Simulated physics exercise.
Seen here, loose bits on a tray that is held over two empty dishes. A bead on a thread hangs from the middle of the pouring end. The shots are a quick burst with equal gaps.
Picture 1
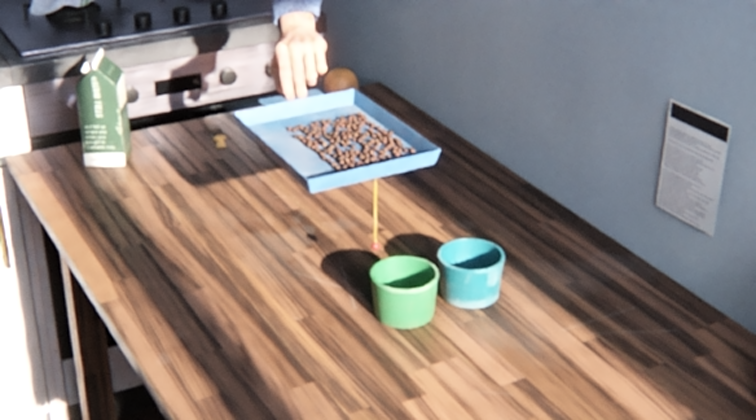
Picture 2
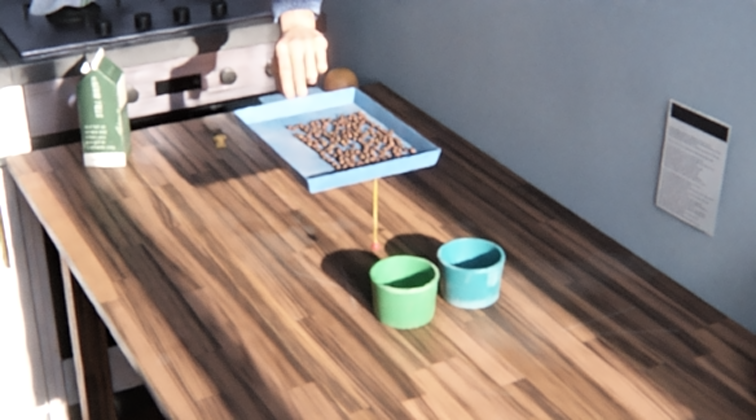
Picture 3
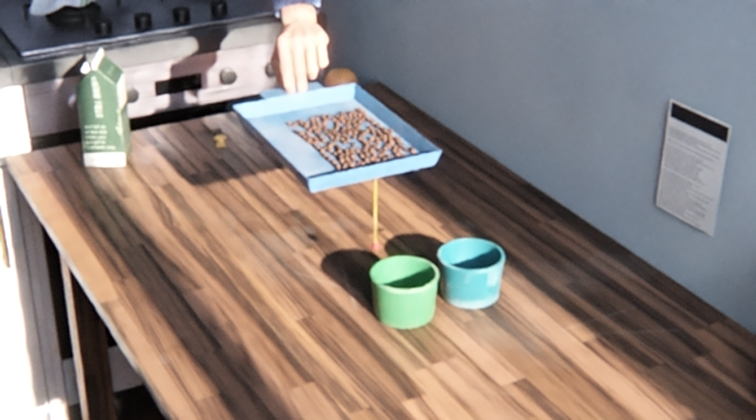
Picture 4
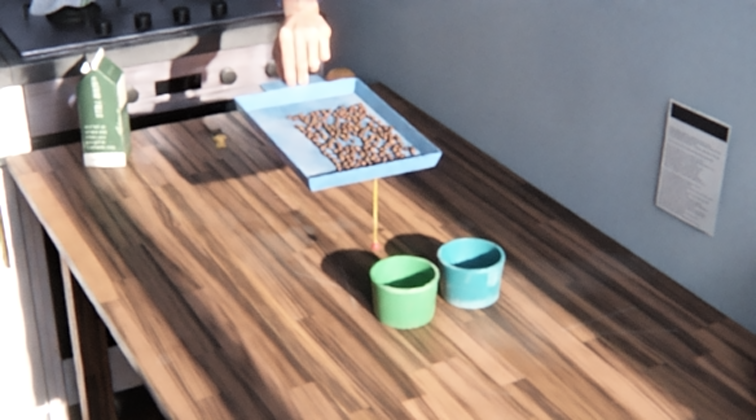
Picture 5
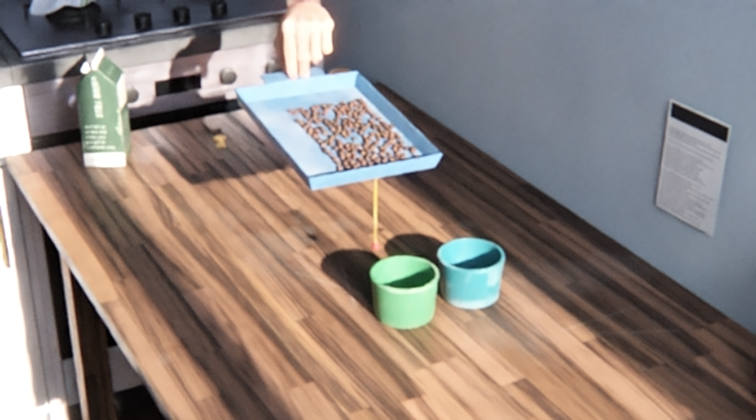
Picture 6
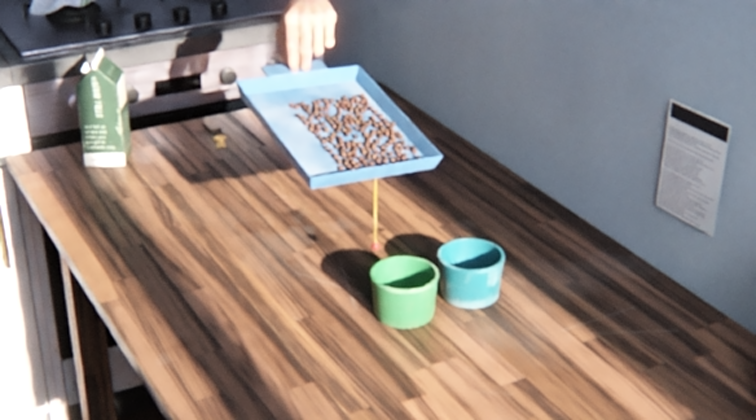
In the video, a hand holds a blue tray of small brown berries above a wooden counter with a green dish and a teal dish, then gradually raises the tray's far end, tilting it slightly toward its lower right corner.
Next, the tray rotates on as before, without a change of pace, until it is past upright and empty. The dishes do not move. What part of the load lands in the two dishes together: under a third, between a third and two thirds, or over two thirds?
They take from one third to two thirds between them.
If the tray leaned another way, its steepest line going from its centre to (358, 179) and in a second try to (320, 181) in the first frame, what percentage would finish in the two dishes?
In turn 40 and 0 in a hundred.
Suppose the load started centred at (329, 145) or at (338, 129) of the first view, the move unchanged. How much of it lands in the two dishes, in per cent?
First some 50, then 50 per cent.
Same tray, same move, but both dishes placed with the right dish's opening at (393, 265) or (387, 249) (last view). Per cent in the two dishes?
First some 10, then 0 per cent.
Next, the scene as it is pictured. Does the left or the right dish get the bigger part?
That is the right one.
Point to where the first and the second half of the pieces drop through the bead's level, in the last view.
The first part at (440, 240); the rest at (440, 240).
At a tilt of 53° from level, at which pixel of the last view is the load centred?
Around (399, 149).
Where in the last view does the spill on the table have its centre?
Roughly at (418, 280).
Soon, tray tipped steeply; all on the tray.
A while on, tray tipped right over; about half on the tray; a small part in the left dish; about a quarter in the right dish; a small part outside both; about a quarter in the air.
Towards the end, tray tipped past a quarter turn; a small part in the left dish; about a third in the right dish; about half outside both.
Finally, tray tipped past a quarter turn; a small part in the left dish; about a third in the right dish; about half outside both.
